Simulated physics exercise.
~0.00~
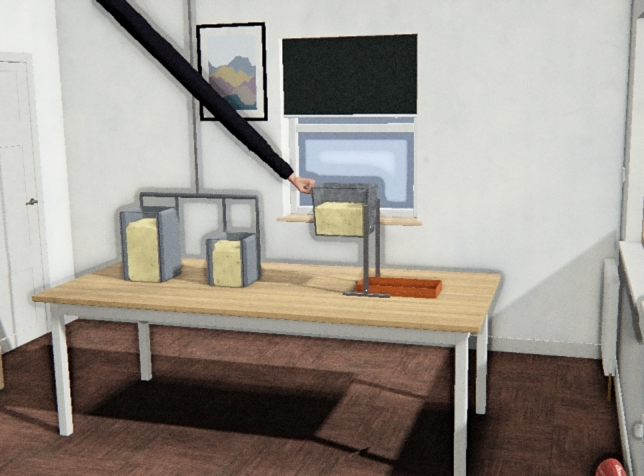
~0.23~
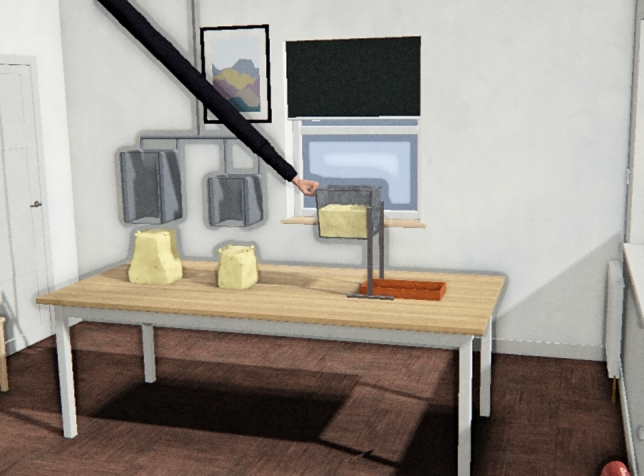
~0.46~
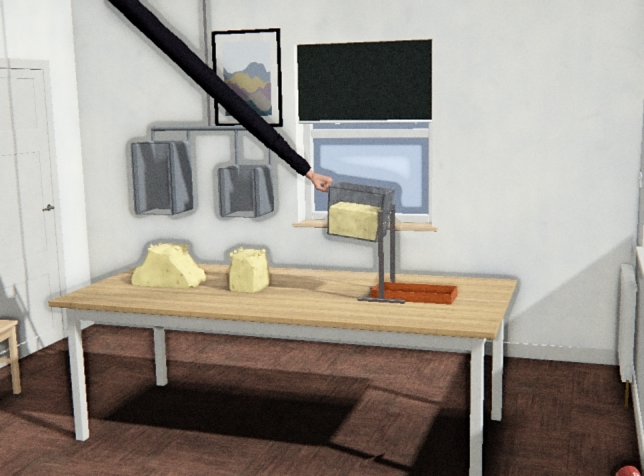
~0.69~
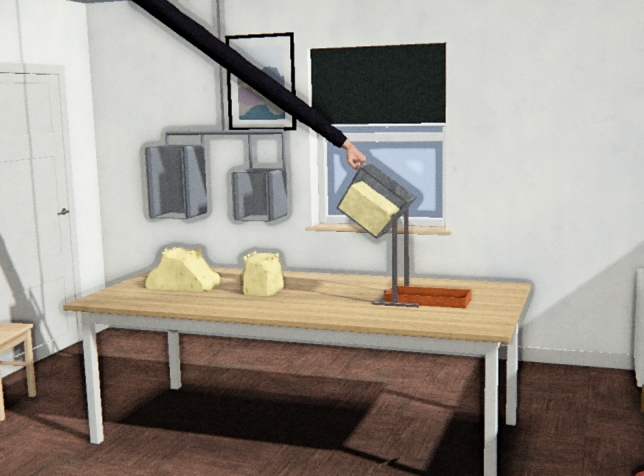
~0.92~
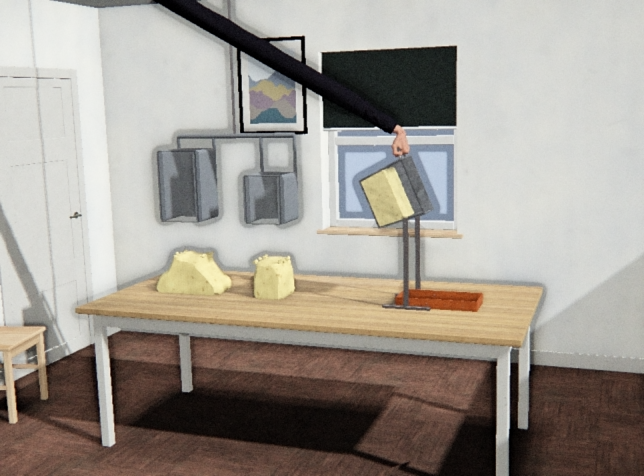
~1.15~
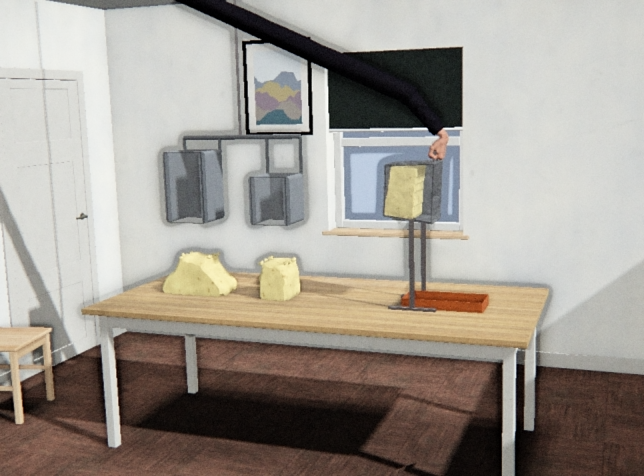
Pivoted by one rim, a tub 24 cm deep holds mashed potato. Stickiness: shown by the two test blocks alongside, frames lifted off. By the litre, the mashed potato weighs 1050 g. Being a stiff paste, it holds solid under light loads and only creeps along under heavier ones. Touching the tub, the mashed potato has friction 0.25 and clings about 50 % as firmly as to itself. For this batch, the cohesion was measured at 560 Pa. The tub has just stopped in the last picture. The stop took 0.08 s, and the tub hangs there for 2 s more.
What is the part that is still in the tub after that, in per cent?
About 62 %.
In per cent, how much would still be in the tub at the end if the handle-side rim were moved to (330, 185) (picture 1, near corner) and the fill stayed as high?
In that case close to 100 %.
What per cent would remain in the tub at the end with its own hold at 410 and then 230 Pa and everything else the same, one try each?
Roughly 50 % followed by roughly 40 %.
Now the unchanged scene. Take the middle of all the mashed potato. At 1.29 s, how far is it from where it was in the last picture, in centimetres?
Distance: About 5 cm.
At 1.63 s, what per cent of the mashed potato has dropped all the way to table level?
Roughly 0 per cent.
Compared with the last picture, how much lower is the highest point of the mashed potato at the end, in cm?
Roughly 15 cm.
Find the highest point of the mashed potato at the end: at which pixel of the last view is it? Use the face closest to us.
The highest point is near (400, 197) in the last picture.
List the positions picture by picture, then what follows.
The first picture shows handle-side rim at (313, 187), tilt 0 degrees; crest of the mashed potato at (321, 208); block heights 32 cm, 21 cm (left to right).
The second picture shows handle-side rim at (316, 189), tilt 0 degrees; crest of the mashed potato at (325, 210); block heights 27 cm, 20 cm (left to right).
The third picture shows handle-side rim at (330, 186), tilt 7 degrees; crest of the mashed potato at (333, 207); block heights 21 cm, 20 cm (left to right).
The fourth picture shows handle-side rim at (362, 167), tilt 36 degrees; crest of the mashed potato at (353, 187); block heights 21 cm, 20 cm (left to right).
The fifth picture shows handle-side rim at (402, 159), tilt 67 degrees; crest of the mashed potato at (384, 171); block heights 21 cm, 20 cm (left to right).
The sixth picture shows handle-side rim at (434, 165), tilt 93 degrees; crest of the mashed potato at (393, 167); block heights 21 cm, 20 cm (left to right).
After 1.29 s, the tub is at 93 degrees and holds 100 %.
After 1.46 s, the tub is at 93 degrees and holds 84 %.
After 1.63 s, the tub is at 93 degrees and holds 65 %.
After 1.80 s, the tub is at 93 degrees and holds 62 %.
After 3.15 s, the tub is at 93 degrees and holds 62 %.
